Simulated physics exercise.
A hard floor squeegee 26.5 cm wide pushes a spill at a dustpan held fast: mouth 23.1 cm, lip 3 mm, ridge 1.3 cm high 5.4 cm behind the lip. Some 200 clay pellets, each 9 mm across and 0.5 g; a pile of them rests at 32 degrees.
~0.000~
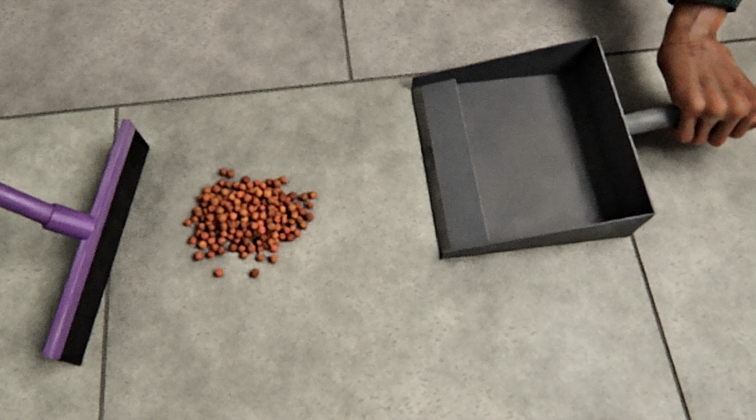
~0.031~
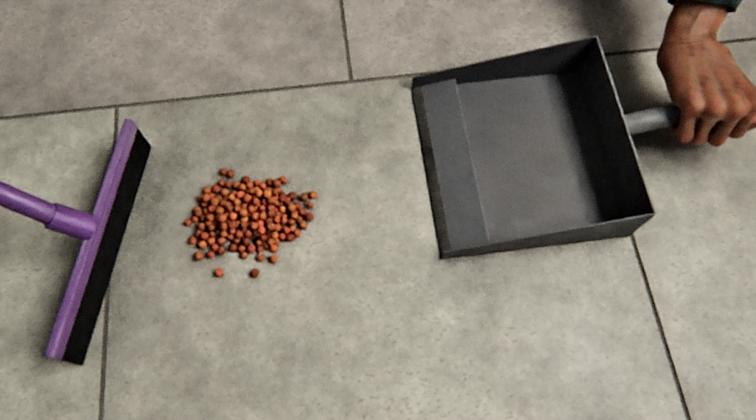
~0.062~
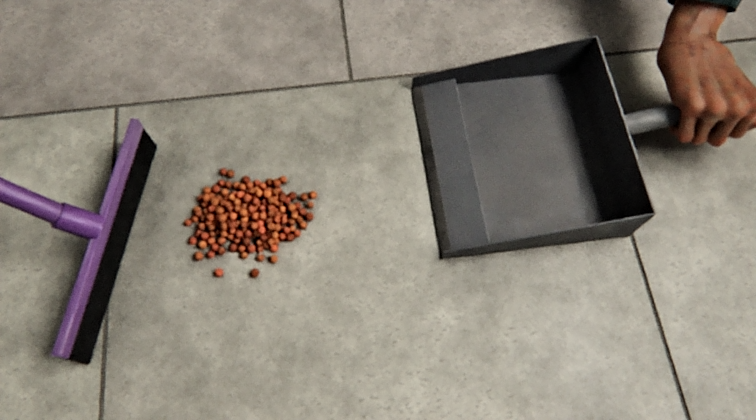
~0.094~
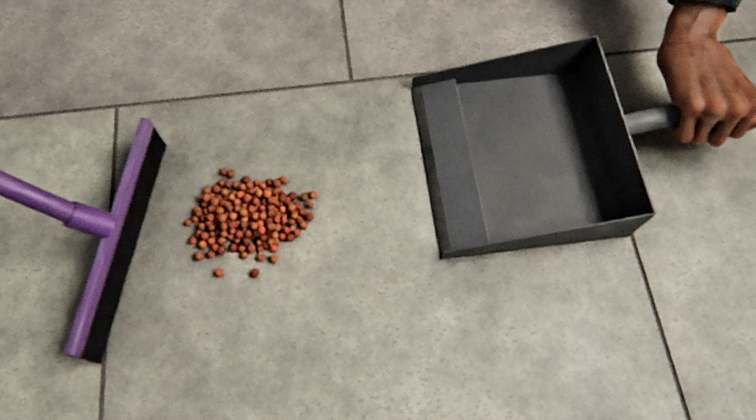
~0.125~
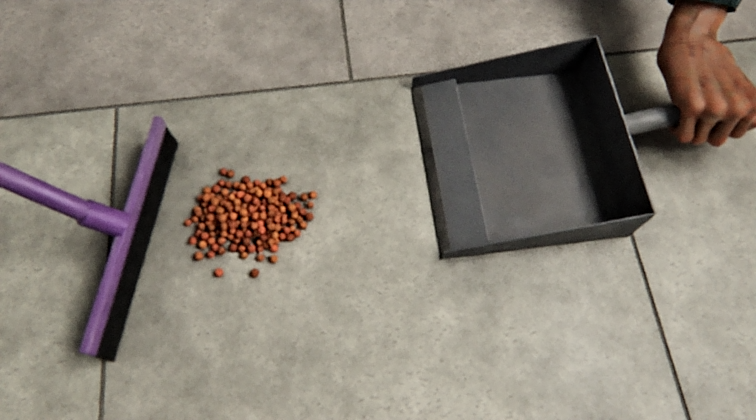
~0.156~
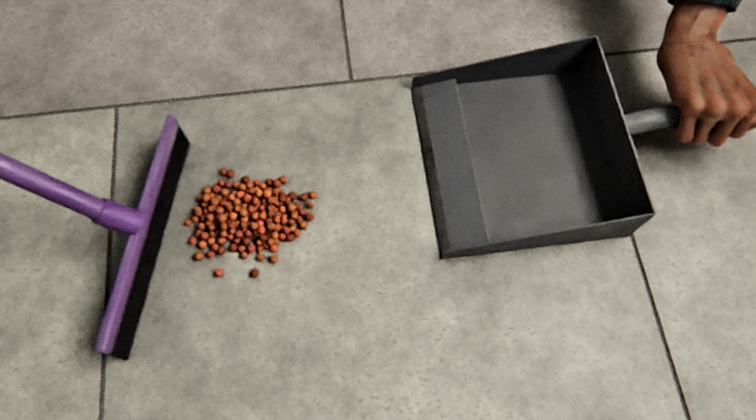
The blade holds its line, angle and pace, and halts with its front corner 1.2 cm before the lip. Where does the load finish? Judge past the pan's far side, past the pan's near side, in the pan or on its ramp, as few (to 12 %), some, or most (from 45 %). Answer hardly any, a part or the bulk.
Past the pan's far side: Hardly any; past the pan's near side: A part; in the pan or on its ramp: A part.
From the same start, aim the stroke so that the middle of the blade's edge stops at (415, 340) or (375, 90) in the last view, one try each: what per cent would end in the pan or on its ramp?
Some 10 and 0 per cent.
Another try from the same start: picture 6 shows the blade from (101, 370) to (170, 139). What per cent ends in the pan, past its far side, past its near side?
Pan 10, far 0, near 55.
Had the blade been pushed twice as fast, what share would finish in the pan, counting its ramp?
It would be near 30 per cent.
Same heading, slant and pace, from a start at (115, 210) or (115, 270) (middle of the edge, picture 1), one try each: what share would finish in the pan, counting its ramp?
Some 10 and 30 per cent.
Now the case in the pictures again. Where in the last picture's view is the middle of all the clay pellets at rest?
Near (426, 211).
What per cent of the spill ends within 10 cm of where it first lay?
Roughly 0 per cent.
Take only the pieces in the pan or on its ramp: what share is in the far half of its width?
Roughly 20 per cent.
After 0.44 s, middle of the blade 19 cm from the lip; 0 % over the lip, far side 0 %, near side 5 %.
After 0.63 s, middle of the blade 10 cm from the lip; 0 % over the lip, far side 0 %, near side 15 %.
Then, at 0.94 s, middle of the blade 5 cm from the lip; 25 % over the lip, far side 0 %, near side 15 %.
At rest (1.5 s), far side 0 %, near side 15 %, pan 25 %, in front of the lip or behind the blade 55 %.
